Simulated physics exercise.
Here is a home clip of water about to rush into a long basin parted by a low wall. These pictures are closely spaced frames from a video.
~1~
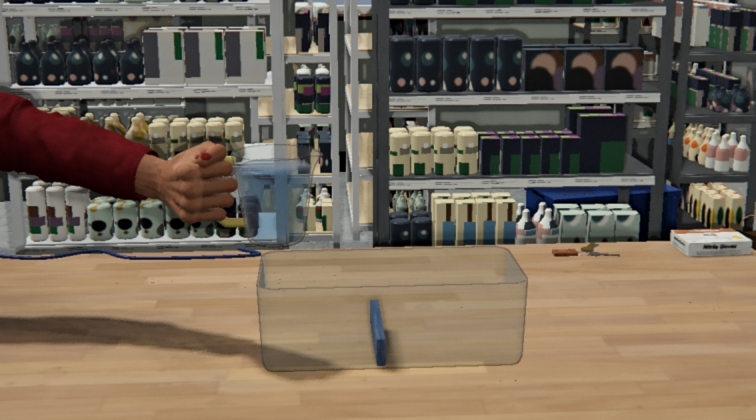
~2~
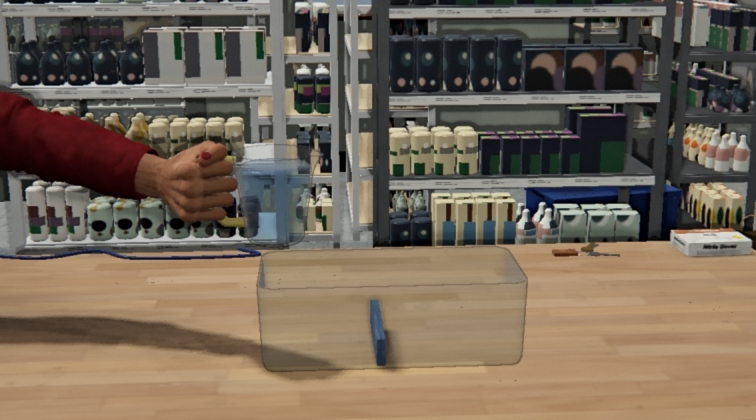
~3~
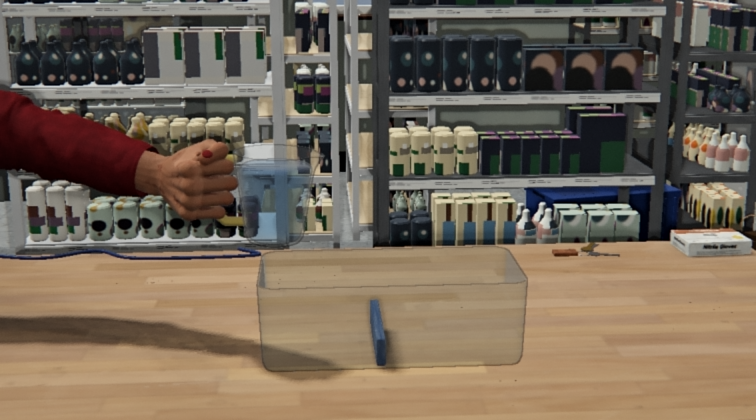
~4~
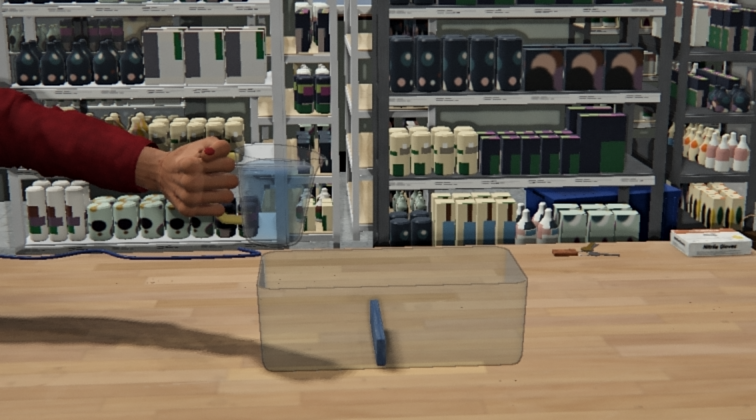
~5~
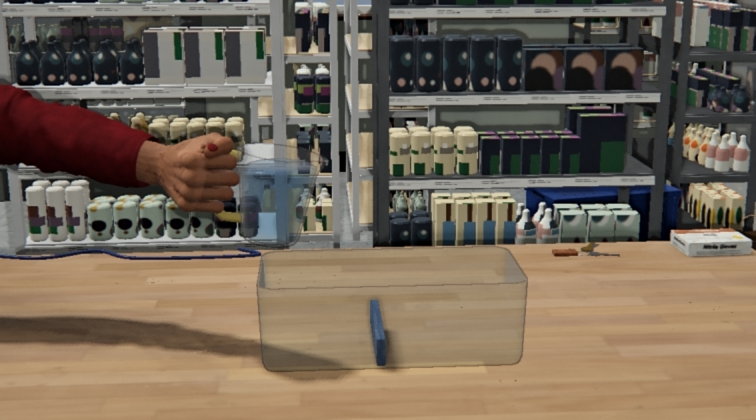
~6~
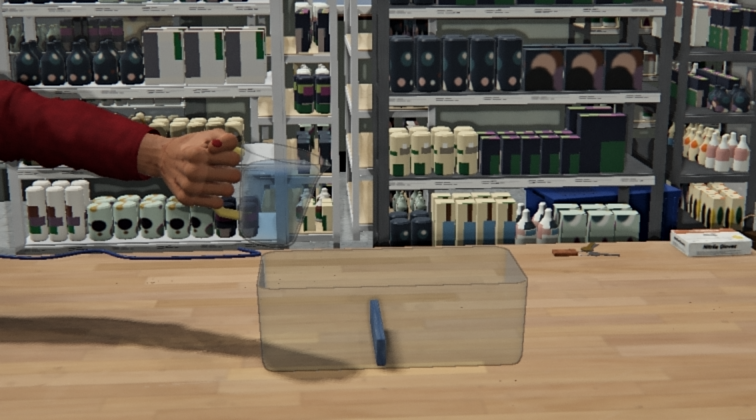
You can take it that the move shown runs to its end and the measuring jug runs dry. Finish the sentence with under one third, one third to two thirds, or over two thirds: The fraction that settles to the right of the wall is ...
The fraction that settles to the right of the wall is one third to two thirds.
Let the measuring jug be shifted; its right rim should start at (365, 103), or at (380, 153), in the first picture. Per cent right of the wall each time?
Roughly 95 per cent, and 95 per cent.
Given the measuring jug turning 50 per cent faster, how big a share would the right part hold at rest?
About 35 per cent would end up there.
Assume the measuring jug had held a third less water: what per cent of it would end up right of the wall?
It comes to near 20 per cent.
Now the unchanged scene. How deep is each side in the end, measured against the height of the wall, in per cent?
About 30 left, about 30 right.
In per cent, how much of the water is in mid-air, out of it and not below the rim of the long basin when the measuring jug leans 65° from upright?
Near 15 parts in a hundred.
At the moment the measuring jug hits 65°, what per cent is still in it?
75 per cent, approximately.
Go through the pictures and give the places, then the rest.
In the first frame, it leans 0°; its right rim is at (323, 153); the water meets the walls at (237, 165) and (312, 165); the long basin's rim runs from (260, 271) to (517, 265); the wall's top is at (377, 320).
In the second frame, it leans 1°; its right rim is at (323, 154); the water meets the walls at (237, 165) and (313, 165).
In the third frame, it leans 2°; its right rim is at (324, 155); the water meets the walls at (239, 165) and (313, 166).
In the fourth frame, it leans 5°; its right rim is at (326, 157); the water meets the walls at (240, 165) and (315, 166).
In the fifth frame, it leans 8°; its right rim is at (328, 160); the water meets the walls at (242, 166) and (318, 166).
In the sixth frame, it leans 12°; its right rim is at (331, 164); the water meets the walls at (244, 167) and (321, 167).
A moment on, the measuring jug is tipped part way and 75 per cent is still to pour, 3 is left of the wall and 7 right of it.
Next, the measuring jug is tipped right over and 18 per cent is still to pour, 27 is left of the wall and 44 right of it.
Then the measuring jug is tipped right over and 0 per cent is still to pour, 52 is left of the wall and 48 right of it.
Later the measuring jug is tipped right over and 0 per cent is still to pour, 51 is left of the wall and 48 right of it.
Finally, 51 per cent lies left of the wall, 48 right of it and 1 outside.
